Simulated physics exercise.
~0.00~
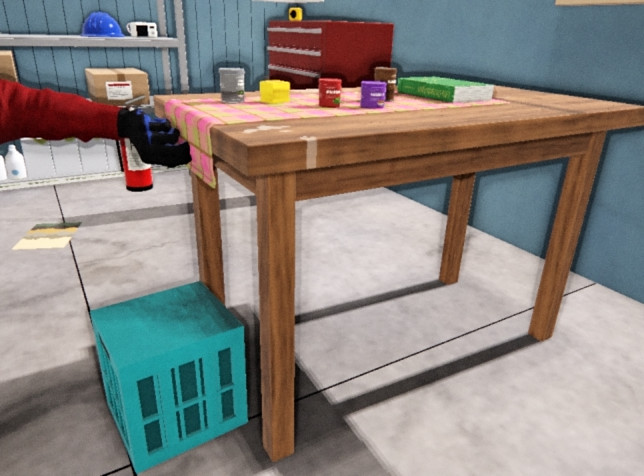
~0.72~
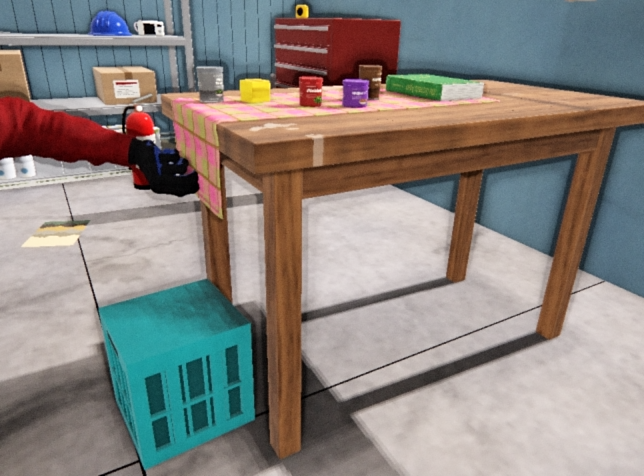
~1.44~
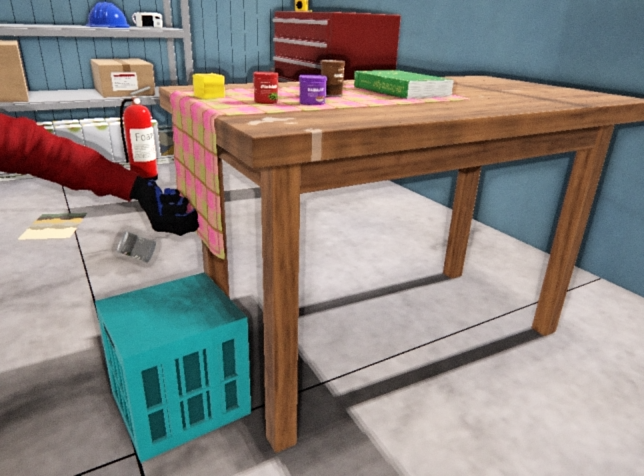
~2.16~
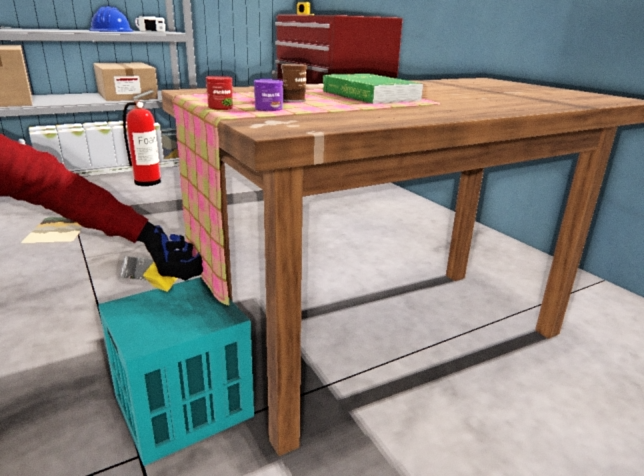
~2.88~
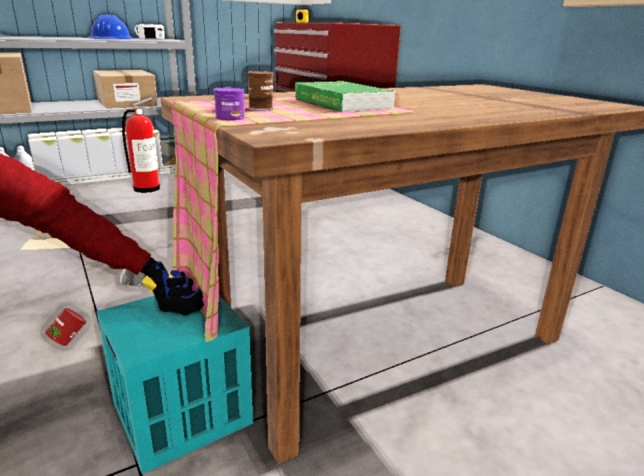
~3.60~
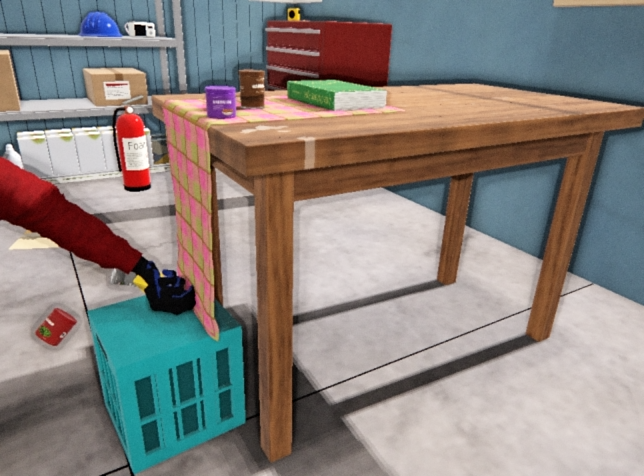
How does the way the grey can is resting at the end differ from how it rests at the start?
At the start the grey can stands upright on the scarf on the workbench, and at the end it lies on its side down below, behind the turquoise crate.
